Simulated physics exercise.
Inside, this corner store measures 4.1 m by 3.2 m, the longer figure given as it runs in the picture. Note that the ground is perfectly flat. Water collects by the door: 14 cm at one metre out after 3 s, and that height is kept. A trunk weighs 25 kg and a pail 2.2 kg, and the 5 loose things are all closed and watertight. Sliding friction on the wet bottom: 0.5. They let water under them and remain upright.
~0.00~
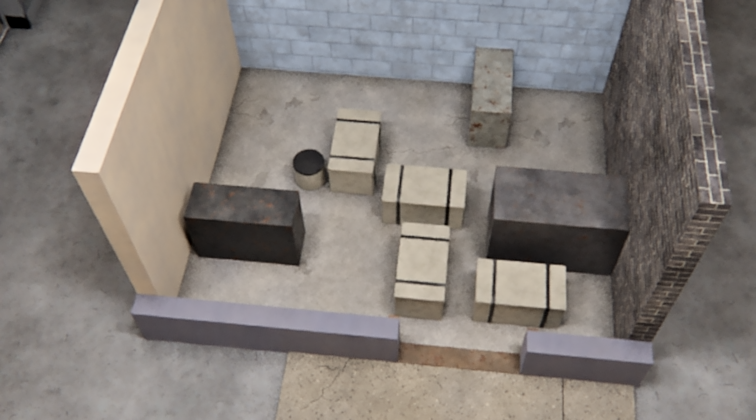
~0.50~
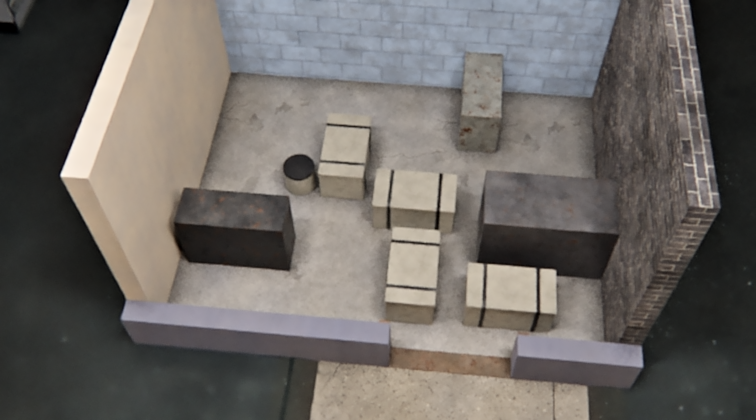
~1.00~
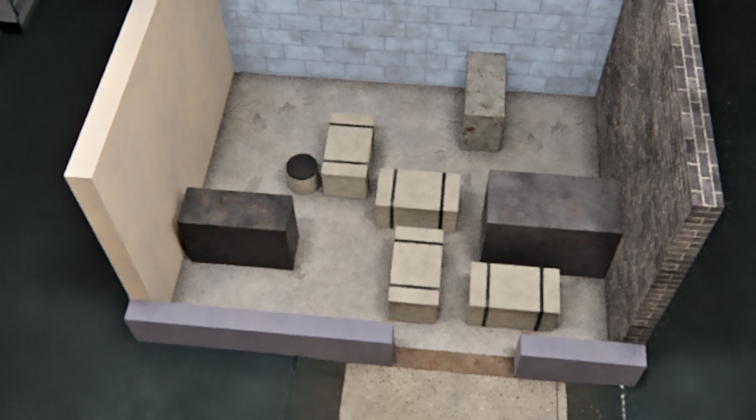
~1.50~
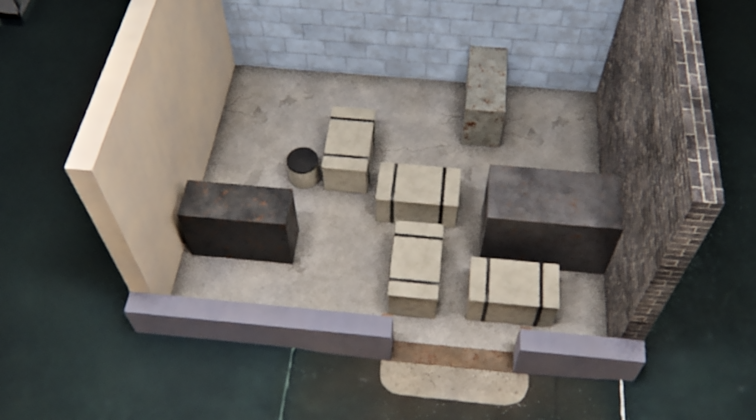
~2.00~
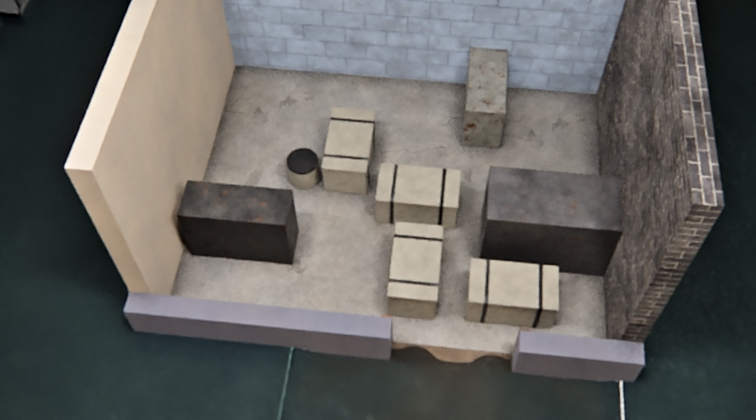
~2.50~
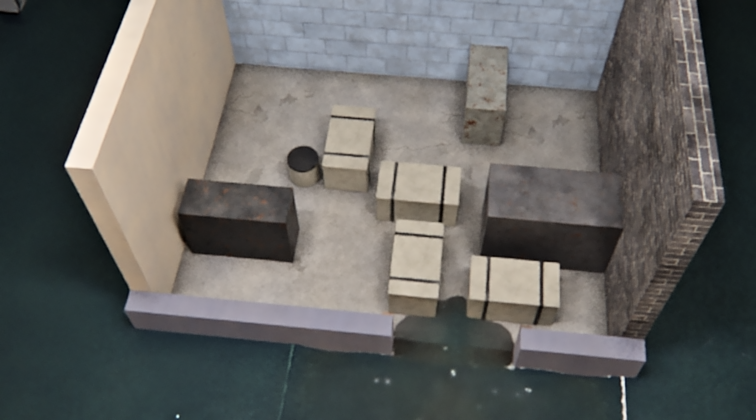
A small open-topped store with a cream left wall, pale blue brick back wall, dark brick right wall and low purplish front walls is seen from high above. Four pale, dark-banded crates stand around the middle, with a dark-topped drum, dark blocks at left and right, and a grey block behind. The view shifts slightly as dark water spreads outside, covers the tan path and enters the doorway, while the contents stay put.
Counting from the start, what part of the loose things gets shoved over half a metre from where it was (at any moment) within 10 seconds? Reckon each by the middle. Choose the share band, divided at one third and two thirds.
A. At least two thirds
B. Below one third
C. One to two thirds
Option C: One to two thirds.
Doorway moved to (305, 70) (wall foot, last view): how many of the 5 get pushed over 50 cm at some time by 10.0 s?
In that case 1 of them.
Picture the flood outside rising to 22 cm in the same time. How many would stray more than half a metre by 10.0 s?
The count would be 4.
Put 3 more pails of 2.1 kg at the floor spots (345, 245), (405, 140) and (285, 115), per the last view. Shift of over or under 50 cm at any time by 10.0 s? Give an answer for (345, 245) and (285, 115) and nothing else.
Inside the limit, then inside the limit.
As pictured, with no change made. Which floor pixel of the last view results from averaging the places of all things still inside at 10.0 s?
Averaged position, last view: Near pixel (364, 191).
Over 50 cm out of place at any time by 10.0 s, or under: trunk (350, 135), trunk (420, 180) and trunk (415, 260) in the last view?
In turn: Below the mark, above the mark, above the mark.
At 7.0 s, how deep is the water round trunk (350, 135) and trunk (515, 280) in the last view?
Close to 2 and 9 centimetres.
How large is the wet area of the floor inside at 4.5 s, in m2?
I'd estimate close to 4.0 m2.
After 3.5 s 0 of 5 are over 50 cm from their spots; 0 afloat.
After 4.5 s 0 of 5 are over 50 cm from their spots; 0 afloat.
After 7.0 s 1 of 5 are over 50 cm from their spots; 1 afloat.
After 10.0 s 3 of 5 are over 50 cm from their spots, and 3 have been at some point; 1 afloat.
